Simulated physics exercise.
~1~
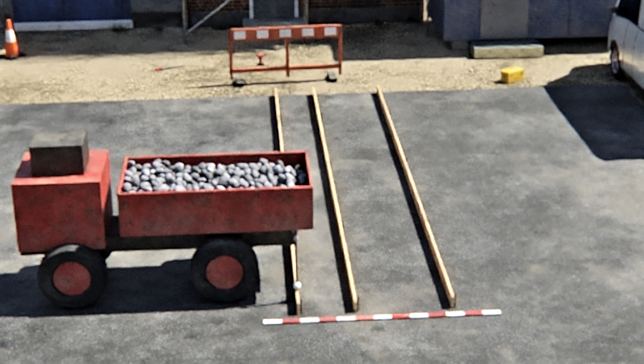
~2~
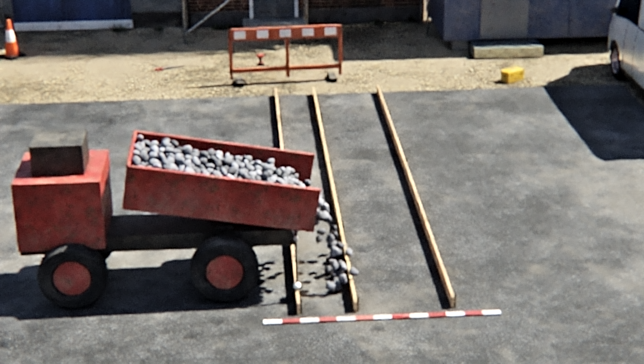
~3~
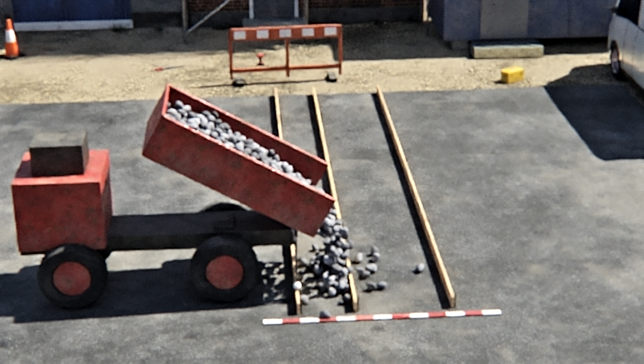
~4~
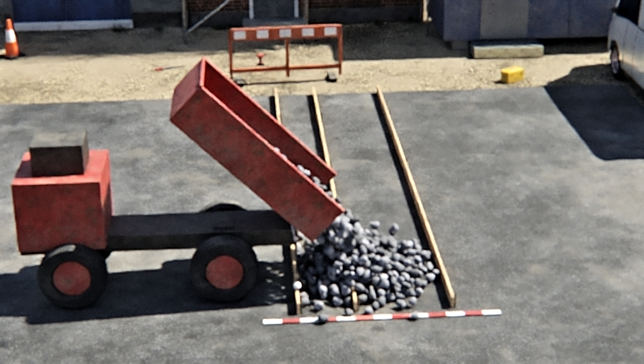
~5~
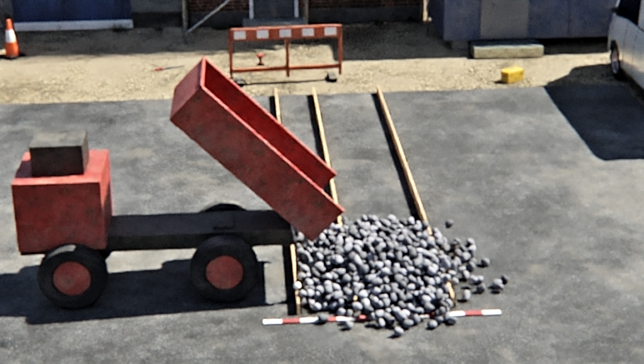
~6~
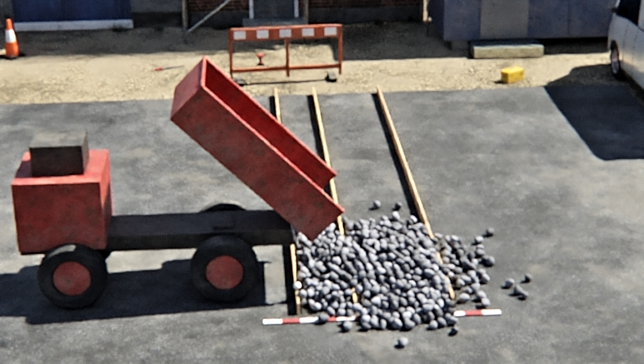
A red tipper truck raised its bed steeply and poured its load of rounded grey stones onto the tarmac behind it, where they spread rightwards over the wooden planks and striped rod, leaving the bed empty and still raised above a broad heap.
